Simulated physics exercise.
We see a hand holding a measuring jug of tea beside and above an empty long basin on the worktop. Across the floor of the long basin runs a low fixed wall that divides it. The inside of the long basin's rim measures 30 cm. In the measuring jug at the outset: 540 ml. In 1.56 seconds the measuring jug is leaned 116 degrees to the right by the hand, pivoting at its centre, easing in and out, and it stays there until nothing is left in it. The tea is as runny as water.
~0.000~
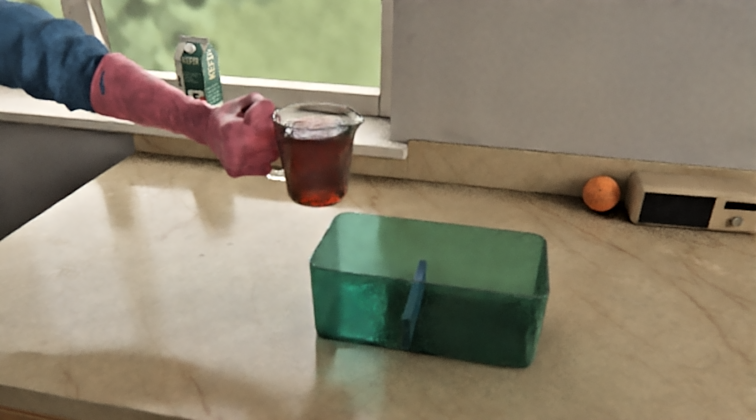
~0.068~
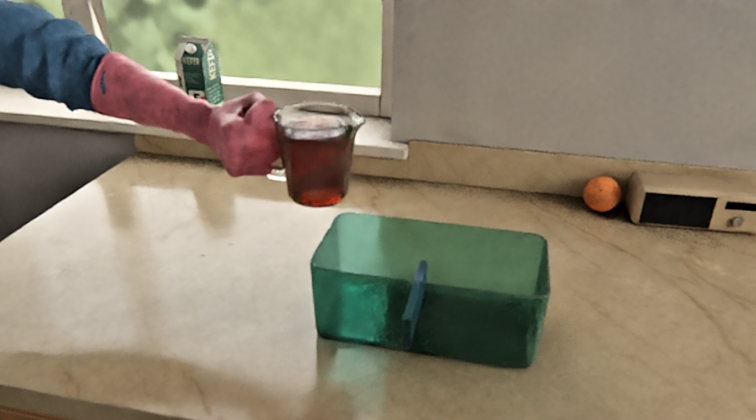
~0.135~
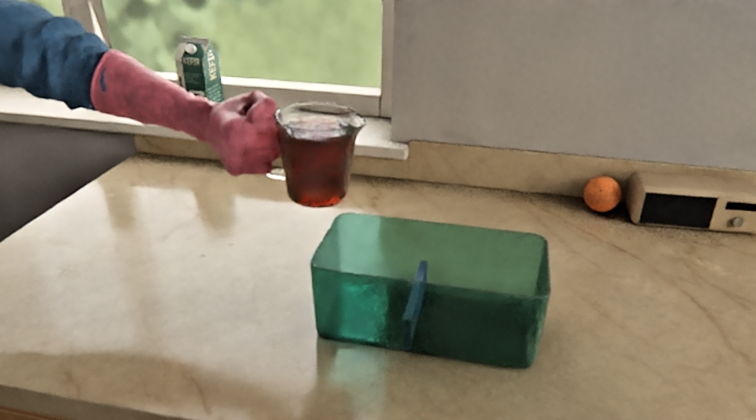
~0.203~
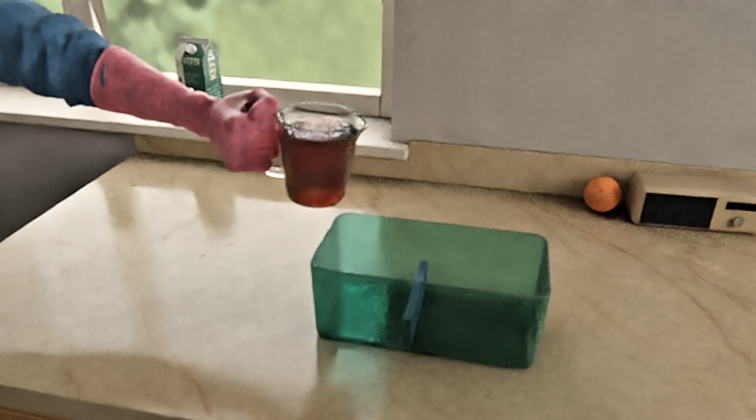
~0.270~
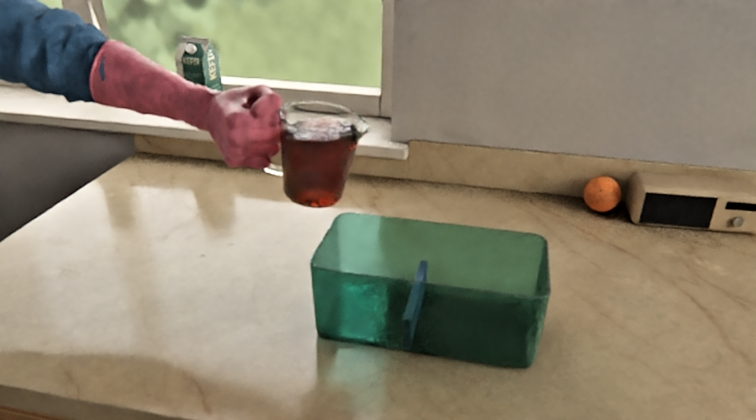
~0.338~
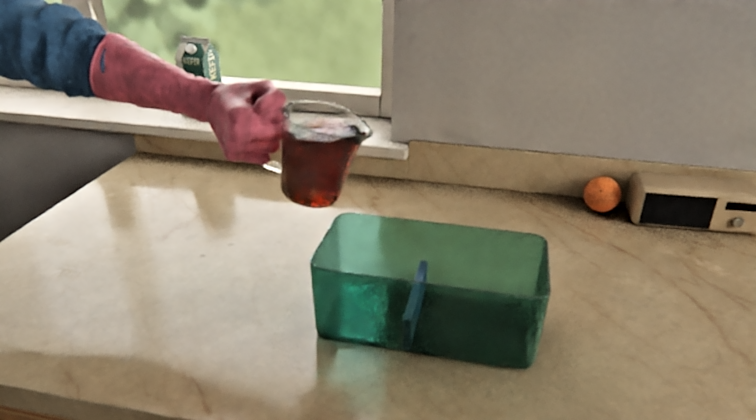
The video shows a hand holding a glass measuring jug of reddish-brown tea above and beside an empty green long basin with a divider on a worktop, the jug slowly leaning slightly to the right.
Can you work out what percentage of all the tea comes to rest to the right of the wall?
I would put it at 41 per cent.
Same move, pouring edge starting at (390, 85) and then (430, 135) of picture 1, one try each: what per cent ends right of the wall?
90 then 100 %.
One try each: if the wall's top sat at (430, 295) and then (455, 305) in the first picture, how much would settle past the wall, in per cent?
First try about 15 %, second try about 10 %.
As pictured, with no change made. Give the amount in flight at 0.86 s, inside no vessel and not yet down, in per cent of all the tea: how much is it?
Estimate: Some 16 % of the total.
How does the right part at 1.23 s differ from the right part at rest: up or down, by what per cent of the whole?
The amount climbs by around 1.
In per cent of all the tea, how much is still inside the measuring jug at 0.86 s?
Around 72 percent.
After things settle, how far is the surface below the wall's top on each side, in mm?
About 34 mm left, about 42 mm right.
Then, 0.86 s in, the tilt is 67° and 72 per cent is still to pour, 3 is left of the wall and 9 right of it.
Then, 1.23 s in, the tilt is 104° and 12 per cent is still to pour, 37 is left of the wall and 40 right of it.
Then, 1.63 s in, the tilt is 116° and 0 per cent is still to pour, 58 is left of the wall and 41 right of it.
Then, 2.06 s in, the tilt is 116° and 0 per cent is still to pour, 58 is left of the wall and 41 right of it.
Finally, 58 per cent lies left of the wall, 41 right of it and 1 outside.
